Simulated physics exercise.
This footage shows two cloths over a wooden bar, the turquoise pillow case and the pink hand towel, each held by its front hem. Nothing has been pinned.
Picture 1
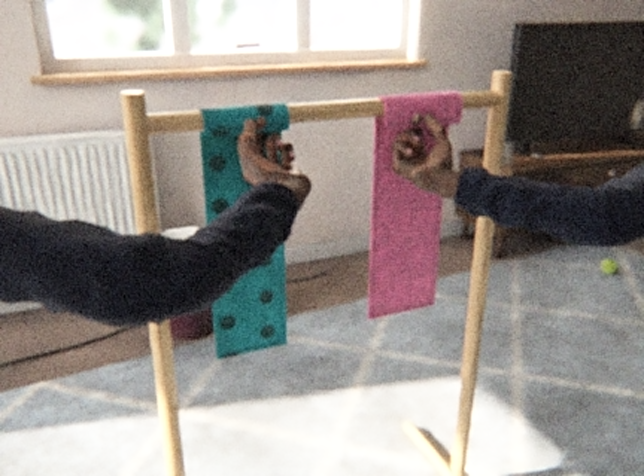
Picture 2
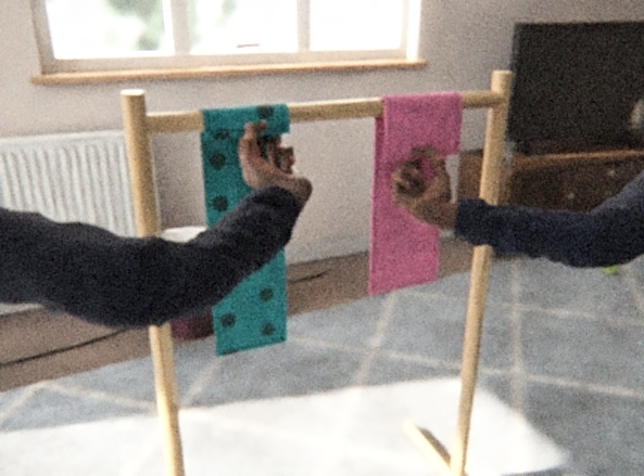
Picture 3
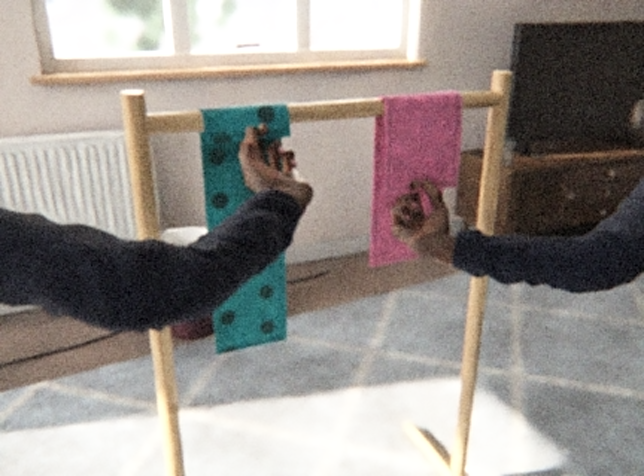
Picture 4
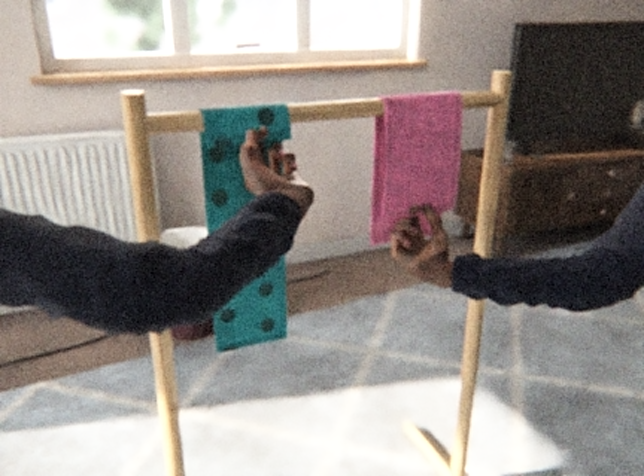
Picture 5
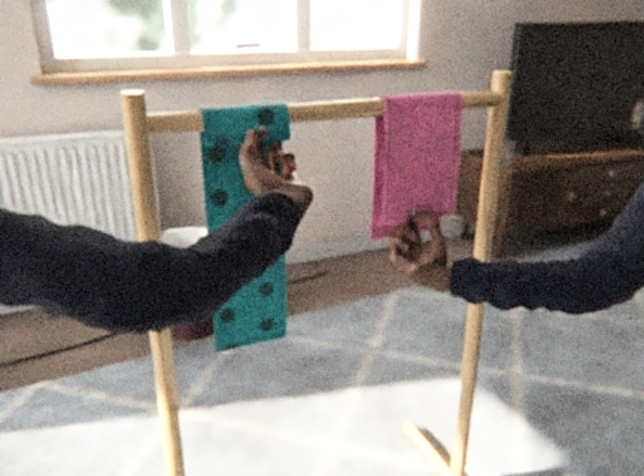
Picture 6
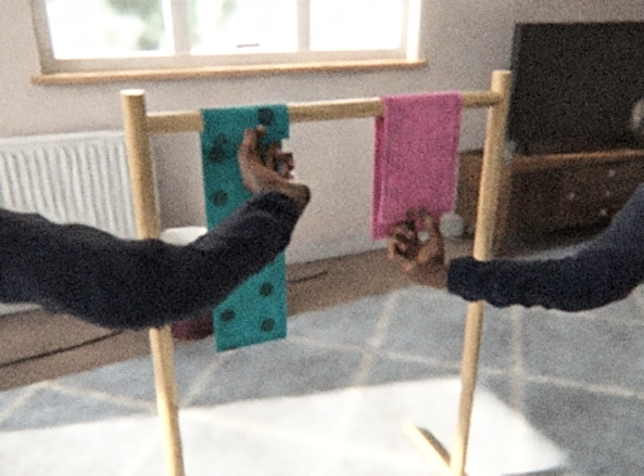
In the video, two hands hold the front ends of a turquoise dotted cloth and a pink cloth draped over a wooden bar; the right hand draws the pink one downward, its back end rising, while the left stays nearly still.
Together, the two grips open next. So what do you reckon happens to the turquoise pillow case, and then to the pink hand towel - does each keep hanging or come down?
In the end the turquoise pillow case does not stay up. The pink hand towel never falls.
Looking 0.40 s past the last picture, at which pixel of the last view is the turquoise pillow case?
Roughly at (253, 371).
Then, 0.40 s after the last picture, pillow case clear of the rail and dropping near (253, 371); hand towel still hanging.
Then, 0.70 s after the last picture, pillow case in a heap on the floor; hand towel still hanging.
At rest, pillow case in a heap on the floor; hand towel still hanging. The turquoise pillow case is pulled off by its long side and the pink hand towel stays on.
